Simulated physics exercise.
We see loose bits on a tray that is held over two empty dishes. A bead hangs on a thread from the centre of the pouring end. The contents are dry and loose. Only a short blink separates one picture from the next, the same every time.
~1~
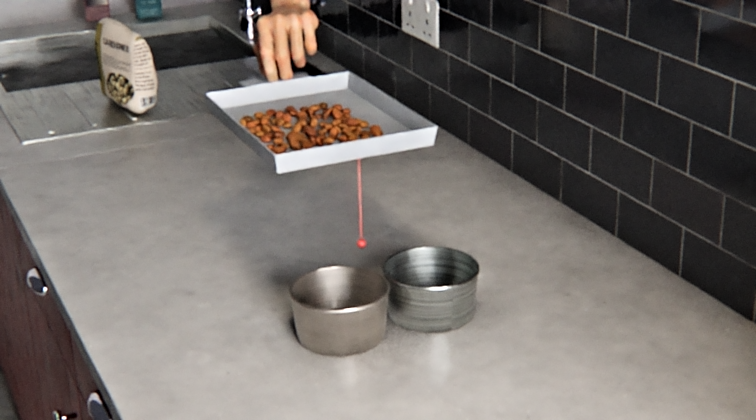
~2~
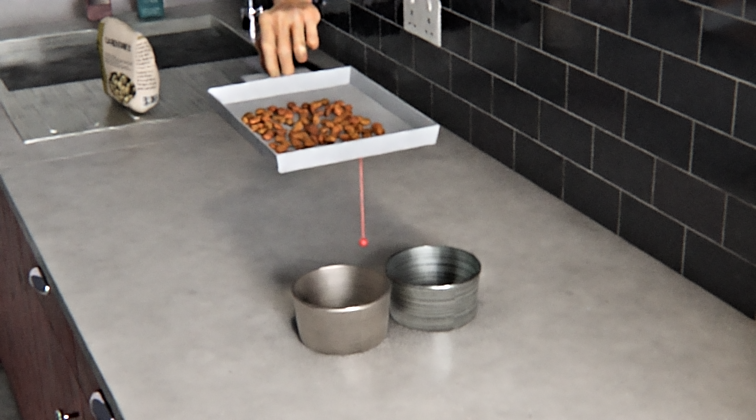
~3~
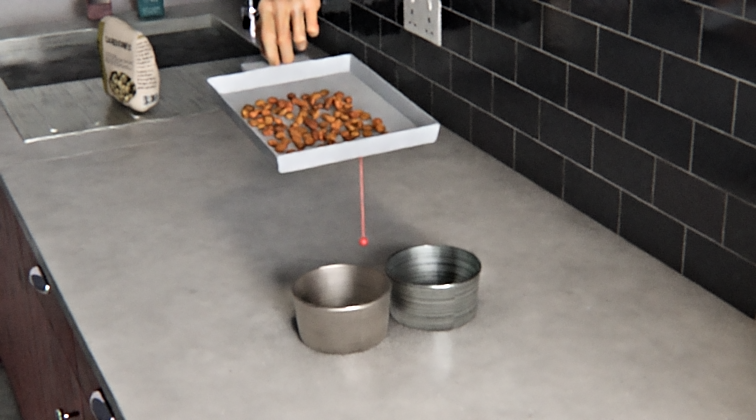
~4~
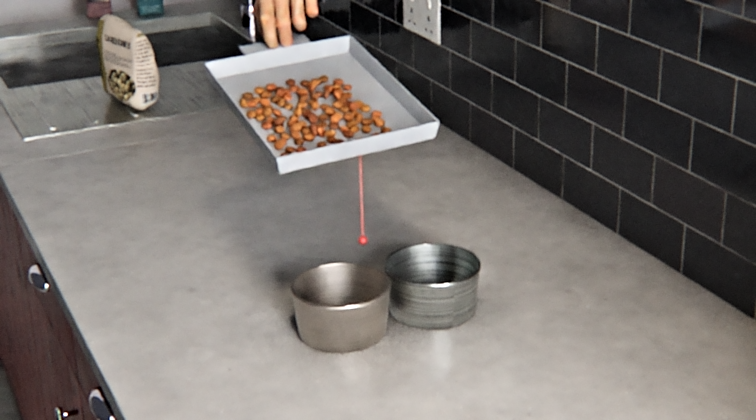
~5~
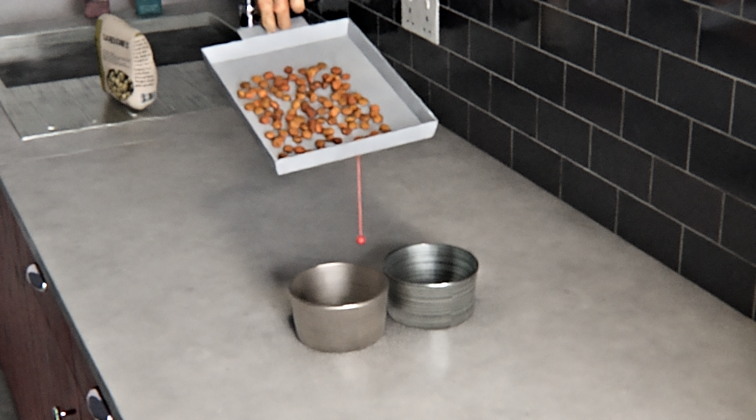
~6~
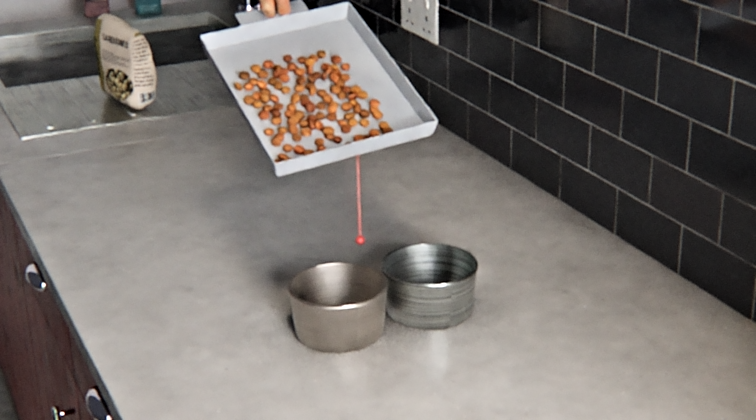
At the start, a hand holds a pale tray of small brown bits nearly level above two empty metal dishes on a grey counter, a red bead hanging from its near edge. The hand then raises the far end, steadily steepening the tray toward the viewer, its near left corner lowest, while the bits spread slightly and the dishes stay empty.
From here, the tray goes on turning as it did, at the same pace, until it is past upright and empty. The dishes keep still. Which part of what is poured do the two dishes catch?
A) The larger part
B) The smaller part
(A) The larger part.
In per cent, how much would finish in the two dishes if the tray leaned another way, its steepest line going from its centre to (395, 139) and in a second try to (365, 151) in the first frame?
Near 20 % and 90 %.
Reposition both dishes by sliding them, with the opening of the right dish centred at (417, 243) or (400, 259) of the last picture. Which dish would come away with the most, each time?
Well, first the left-hand one, then the left-hand one.
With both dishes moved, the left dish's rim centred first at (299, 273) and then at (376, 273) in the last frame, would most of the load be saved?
Earlier try a majority share, later try a minority share.
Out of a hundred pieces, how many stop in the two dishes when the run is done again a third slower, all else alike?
Estimated share: Some 70%.
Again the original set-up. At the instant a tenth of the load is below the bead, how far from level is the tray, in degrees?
The angle is roughly 85° at that point.
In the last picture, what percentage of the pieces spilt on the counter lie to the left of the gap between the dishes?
Reading: Around 100 %.
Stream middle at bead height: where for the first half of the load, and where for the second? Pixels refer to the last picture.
Earlier half at (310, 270), later half at (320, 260).
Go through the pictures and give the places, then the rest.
The first picture shows corners of the pouring end at (277, 154) and (433, 126), level; middle of the load at (308, 131), bits of dog kibble; left dish at (359, 327); right dish at (453, 304); bead on its thread at (361, 243).
The second picture shows corners of the pouring end at (279, 153) and (435, 125), level; middle of the load at (309, 128).
The third picture shows corners of the pouring end at (280, 154) and (435, 123), tipped barely, lowest at the left corner; middle of the load at (309, 123).
The fourth picture shows corners of the pouring end at (279, 156) and (435, 121), tipped a little, lowest at the left corner; middle of the load at (309, 115).
The fifth picture shows corners of the pouring end at (278, 158) and (433, 120), tipped clearly, lowest at the left corner; middle of the load at (307, 109).
The sixth picture shows corners of the pouring end at (277, 161) and (433, 119), tipped clearly, lowest at the left corner; middle of the load at (306, 103); left dish at (358, 323); right dish at (451, 301).
Soon, tray tipped steeply; nearly all on the tray; a stray few in the air.
A while on, tray tipped past a quarter turn; about a third on the tray; about a third in the left dish; a small part outside both; about a quarter in the air.
Towards the end, tray tipped past a quarter turn; about two thirds in the left dish; a small part in the right dish; about a quarter outside both.
Finally, tray tipped past a quarter turn; about two thirds in the left dish; a small part in the right dish; about a quarter outside both.
